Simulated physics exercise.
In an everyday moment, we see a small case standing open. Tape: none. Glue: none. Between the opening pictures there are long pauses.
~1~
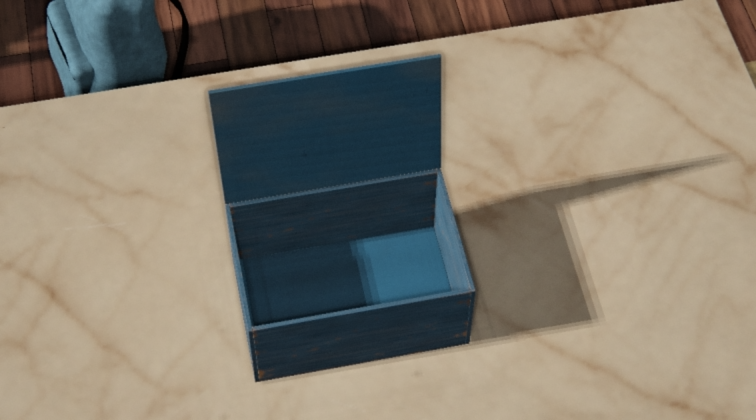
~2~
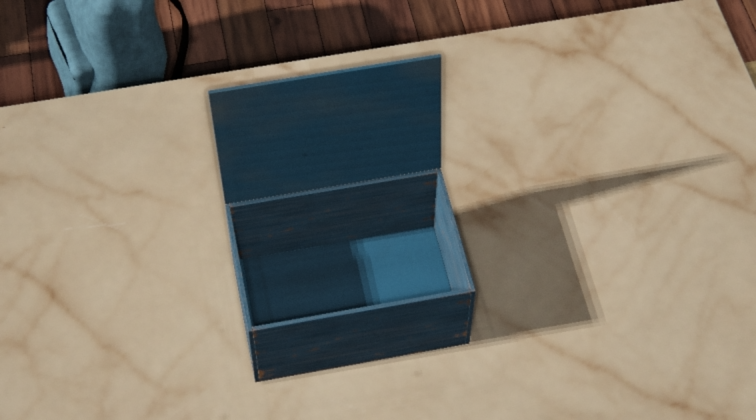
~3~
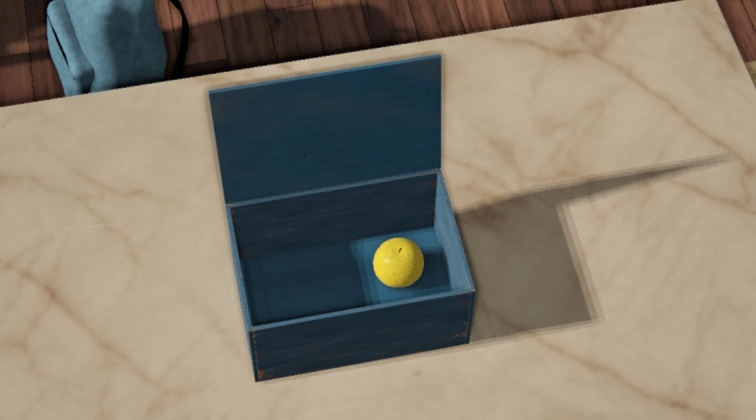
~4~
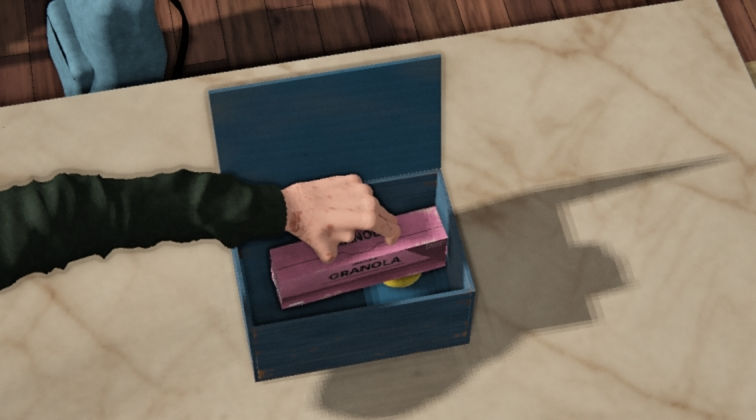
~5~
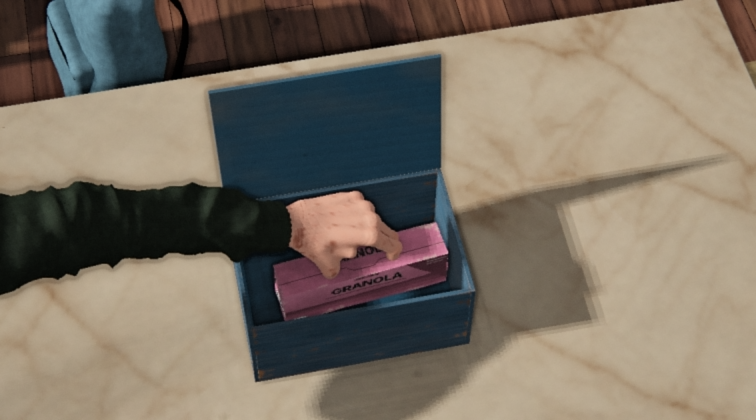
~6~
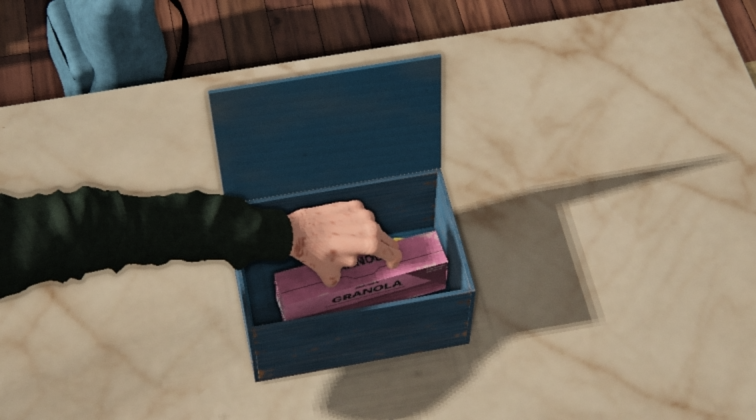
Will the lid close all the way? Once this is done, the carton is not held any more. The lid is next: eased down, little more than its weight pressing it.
Yes, the lid closes fully.
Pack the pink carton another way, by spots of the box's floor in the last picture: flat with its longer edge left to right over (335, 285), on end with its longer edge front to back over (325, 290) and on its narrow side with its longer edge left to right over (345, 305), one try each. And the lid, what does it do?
In case one it ends up closed, in case two it remains open and in case three it ends up closed.
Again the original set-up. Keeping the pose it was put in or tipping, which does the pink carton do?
By the end the pink carton has kept its angle.
Then, 0.30 s later than the last frame, pink carton moved a little near (368, 316).
Then, 1.40 s later than the last frame, lid 74° above the rim; pink carton moved a little near (369, 317); yellow apple moved a little.
Then, 1.70 s later than the last frame, lid 46° above the rim; pink carton moved a little near (369, 317); yellow apple moved a little.
Then, 2.00 s later than the last frame, lid 5° above the rim; pink carton moved a little near (369, 317); yellow apple moved a little.
When it is over, lid shut; moved from the start, pink carton; yellow apple as before. End places, in pixels of the last picture, pink carton near (369, 317).
